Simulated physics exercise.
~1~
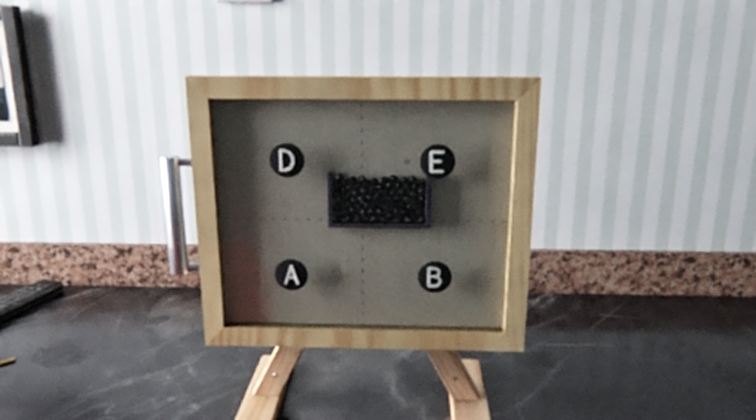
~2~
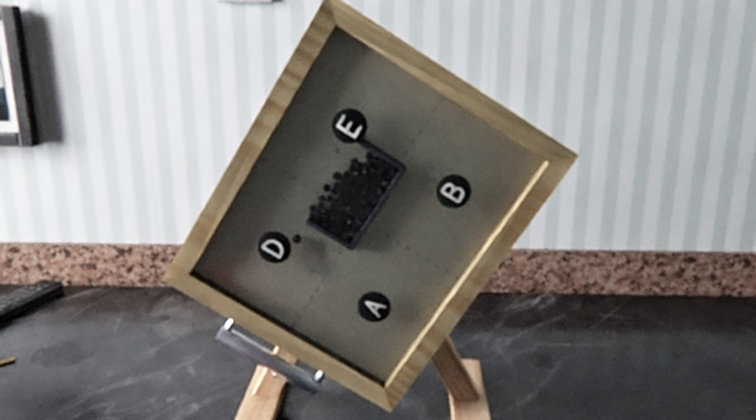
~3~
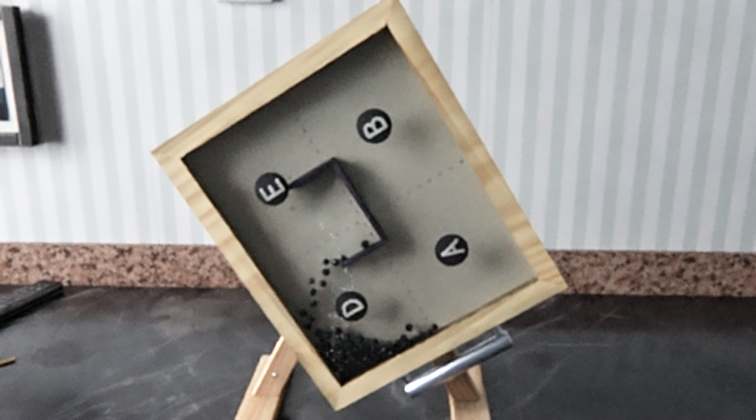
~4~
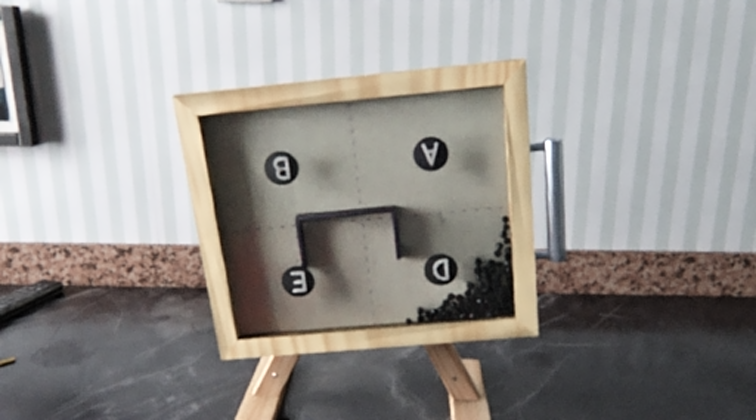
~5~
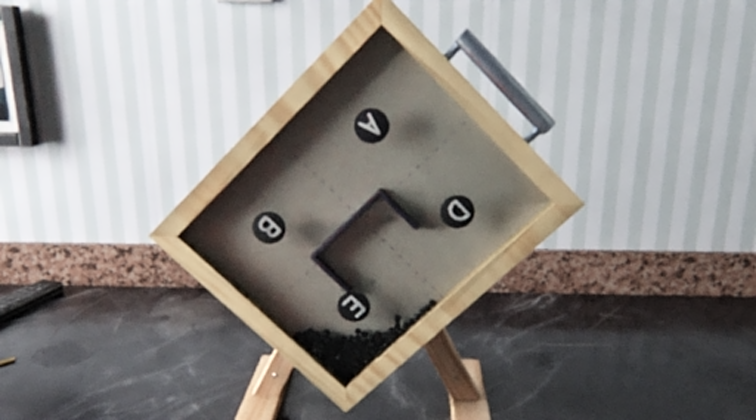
At first, black beads fill a small open-topped holder in the middle of a wooden-framed case, with the letters D, E, A and B around it and a metal handle on the left. The case turns anticlockwise, and the beads begin to slope toward the holder's open side. As it tips further, they spill out and gather in the low corner by D. Once the case is nearly upside down, they lie heaped at the lower right, still beside D. It keeps turning the same way, and the beads end up along the bottom corner beneath E, leaving the holder empty.
